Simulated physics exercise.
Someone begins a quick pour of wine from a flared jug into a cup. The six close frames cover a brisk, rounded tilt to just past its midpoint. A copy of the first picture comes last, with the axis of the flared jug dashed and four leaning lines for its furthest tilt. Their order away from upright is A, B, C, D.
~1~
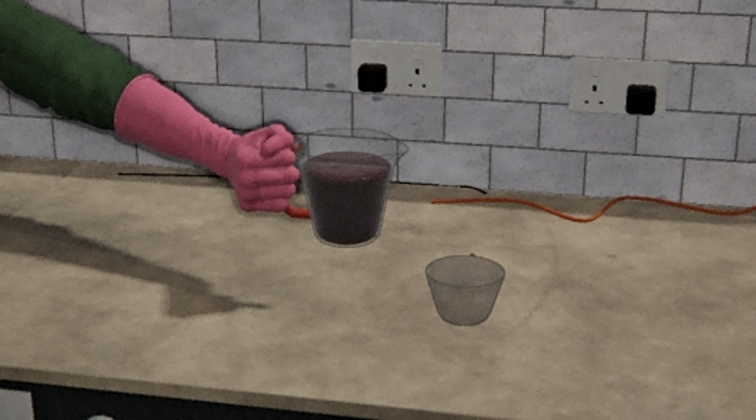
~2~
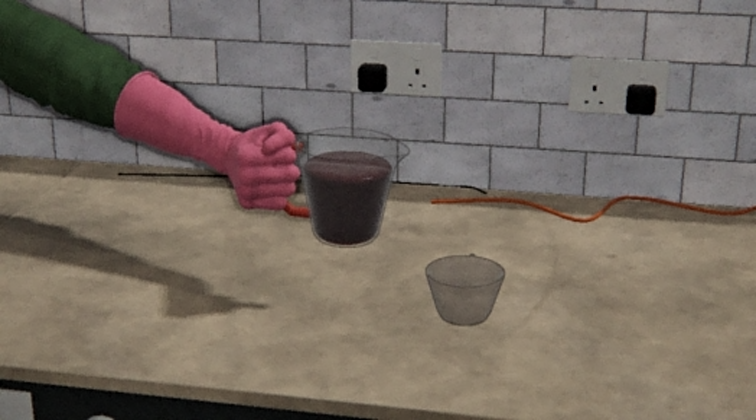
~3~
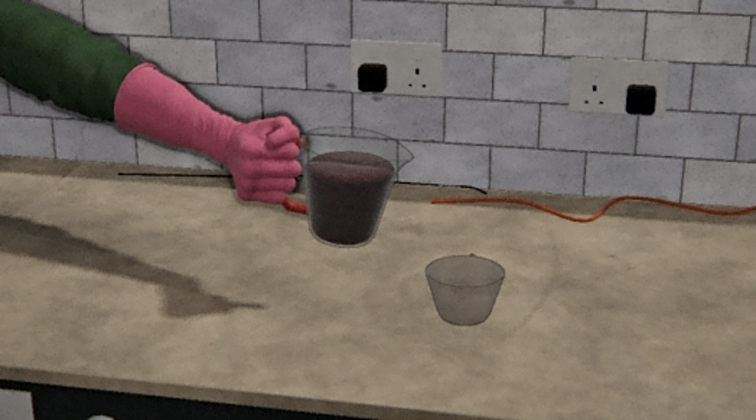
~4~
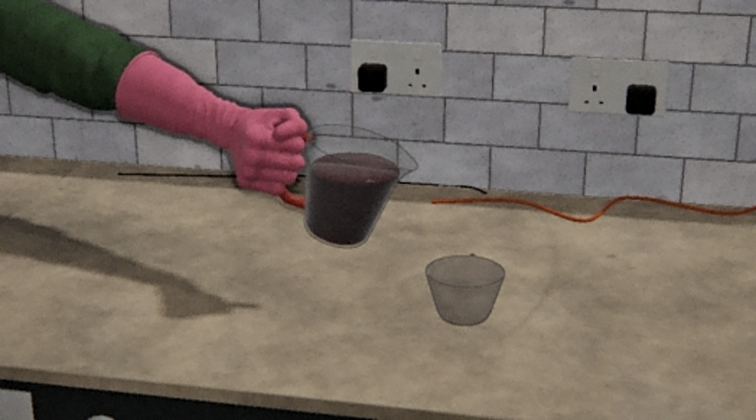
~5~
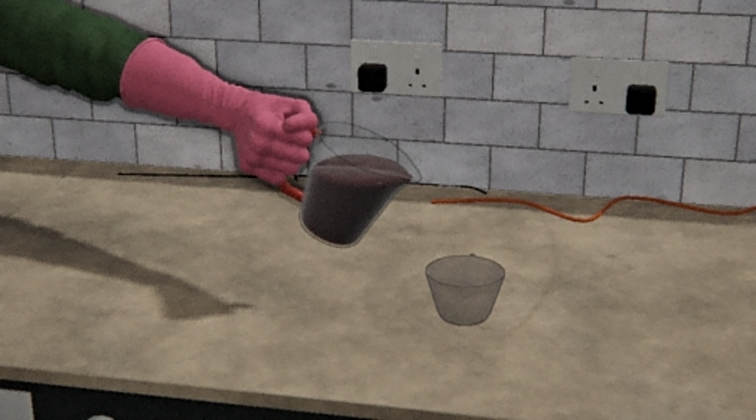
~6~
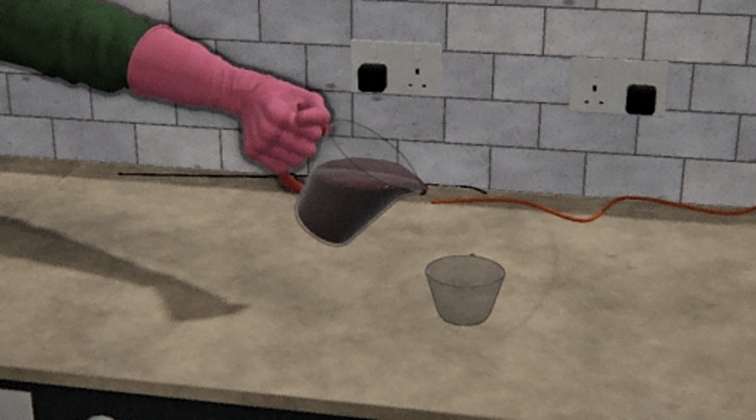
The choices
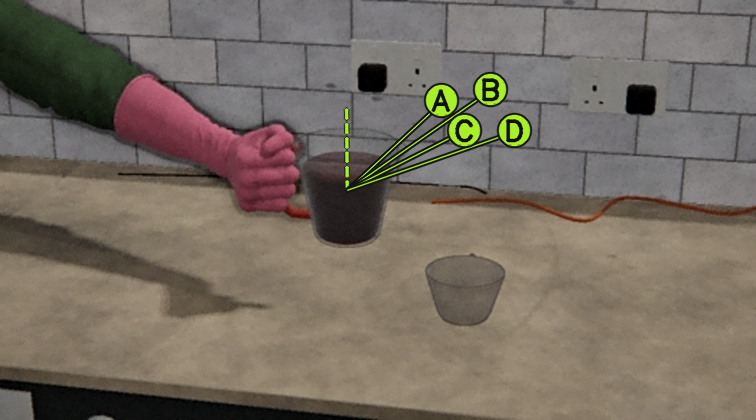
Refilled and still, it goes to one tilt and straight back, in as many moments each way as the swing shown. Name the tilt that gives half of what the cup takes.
It is A.
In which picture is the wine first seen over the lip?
In picture 6.
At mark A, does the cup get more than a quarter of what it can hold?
Yes, it does.
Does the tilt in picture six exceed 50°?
No, it does not.
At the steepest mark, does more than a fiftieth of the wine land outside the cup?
Yes.
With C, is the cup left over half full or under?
Over half.
In lime, A at (429, 113); B at (477, 99); C at (448, 138); D at (498, 137).
Choosing A, the cup ends with about 52 % of what it can hold.
Choosing B, the cup ends with about 79 % of what it can hold; 3 % of the wine is spilt.
Choosing C, the cup ends with about 95 % of what it can hold; 10 % of the wine is spilt.
Choosing D, the cup is filled to the brim; 23 % of the wine is spilt.
